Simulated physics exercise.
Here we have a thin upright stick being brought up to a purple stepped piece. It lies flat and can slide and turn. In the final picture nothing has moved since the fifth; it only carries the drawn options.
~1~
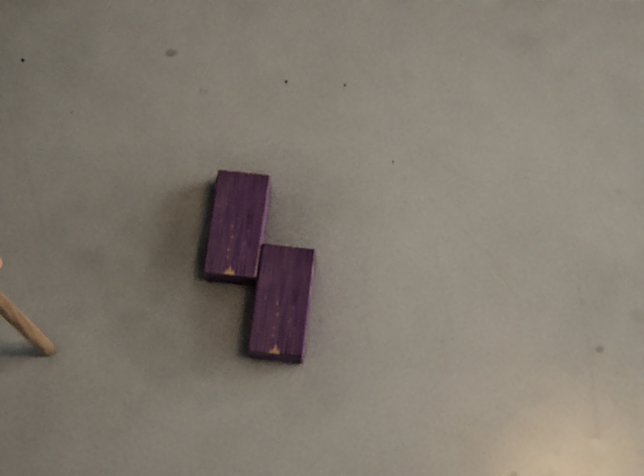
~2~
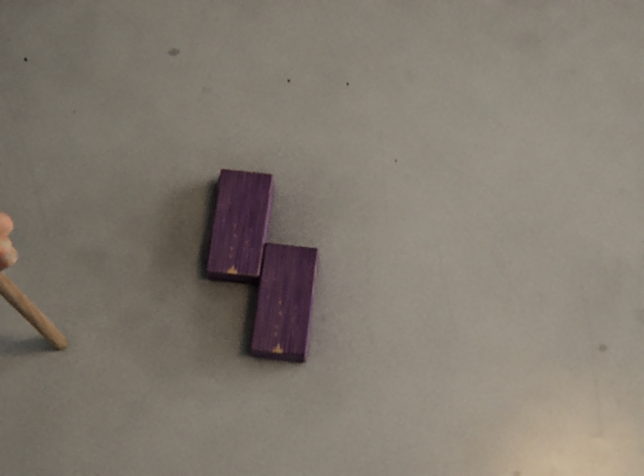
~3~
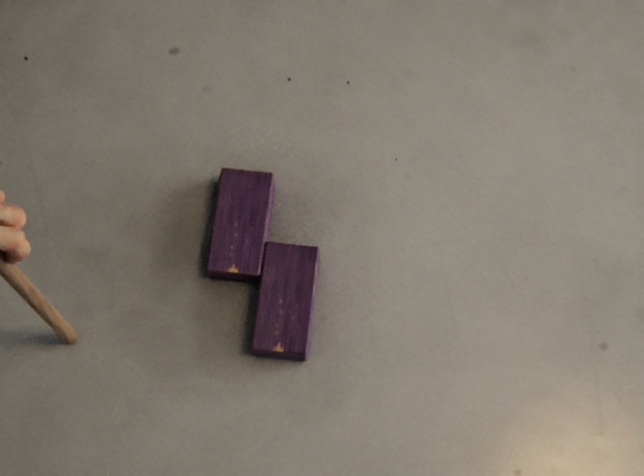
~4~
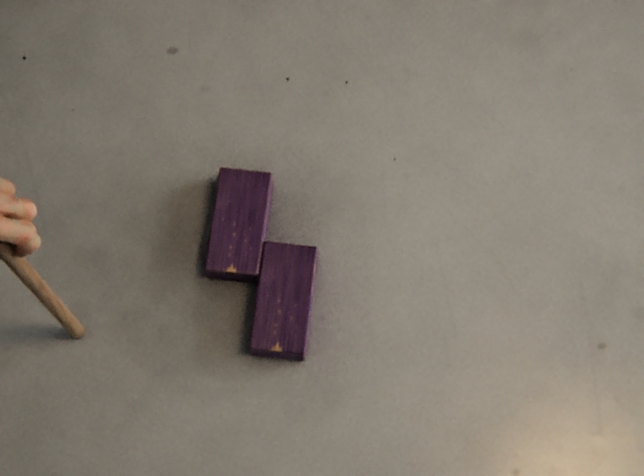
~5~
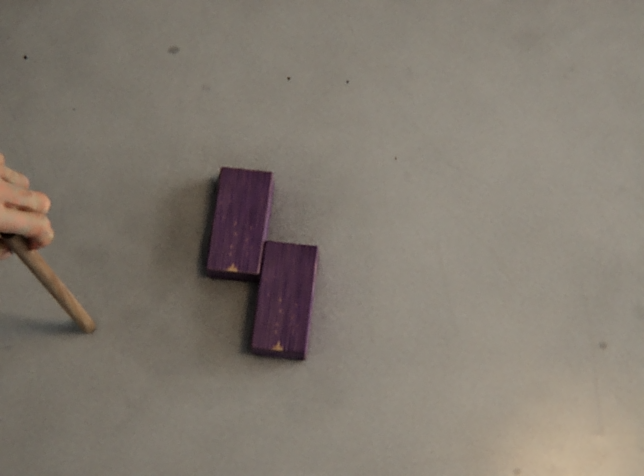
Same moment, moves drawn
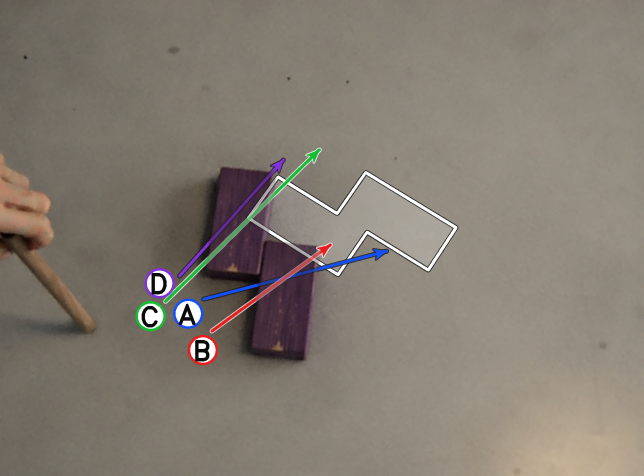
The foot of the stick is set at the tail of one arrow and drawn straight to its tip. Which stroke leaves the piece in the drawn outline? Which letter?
Stroke A puts it in the outline.
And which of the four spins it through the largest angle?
That is A.
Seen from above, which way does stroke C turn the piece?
Clockwise.
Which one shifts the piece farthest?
Stroke A.
On the marked copy, A from (204, 299) to (387, 251); B from (212, 331) to (330, 245); C from (166, 301) to (319, 150); D from (179, 276) to (284, 160).
Following A. Soon after the start, foot of the stick (271, 282), piece (249, 214).
Later, foot of the stick (337, 265), piece (284, 217).
In the end, foot of the stick (387, 252), piece (307, 215); it fills the outline.
As for the rest, B leaves the piece out of the outline, at (274, 205); C leaves the piece out of the outline, at (302, 211); D leaves the piece out of the outline, at (282, 212).
